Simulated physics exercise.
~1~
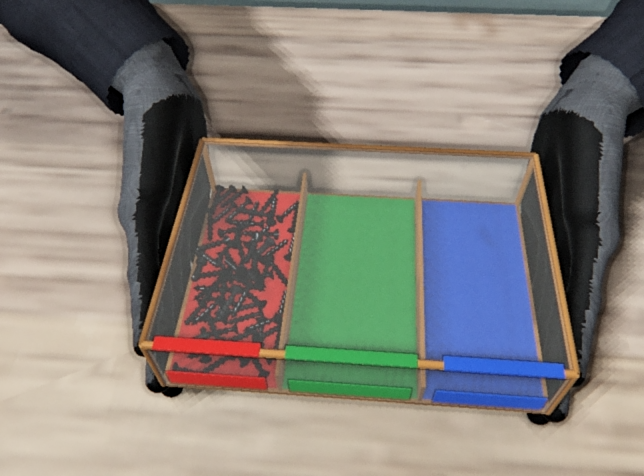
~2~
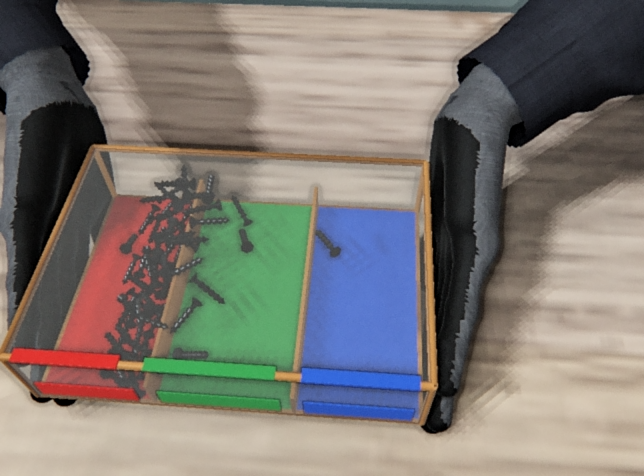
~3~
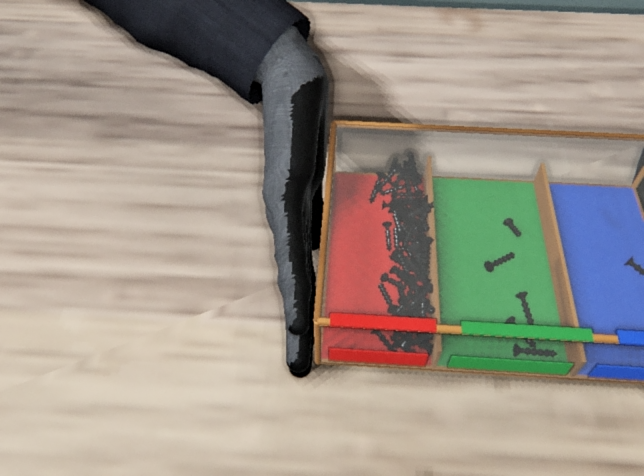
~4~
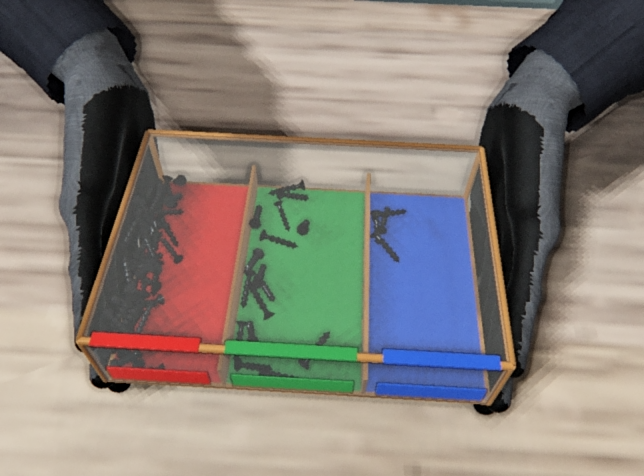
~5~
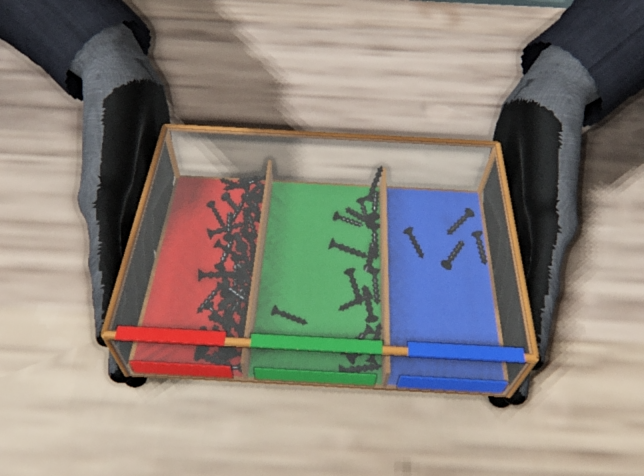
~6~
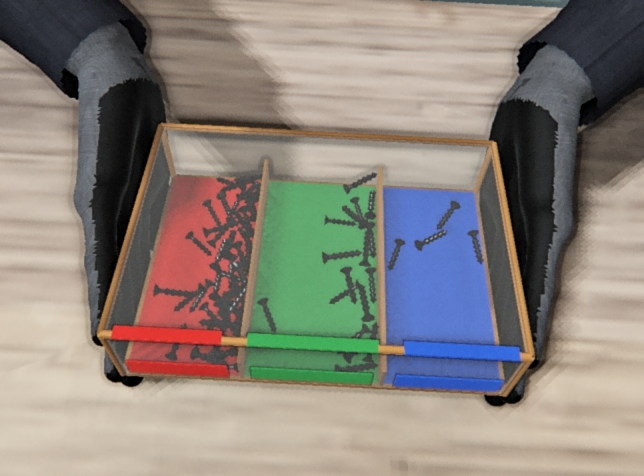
On a pale wood-grain tabletop, two gloved hands shake a clear-lidded box of black screws left and right, spilling some from the red compartment into the green and blue ones, until it settles with most still in red, fewer in green and a few in blue.
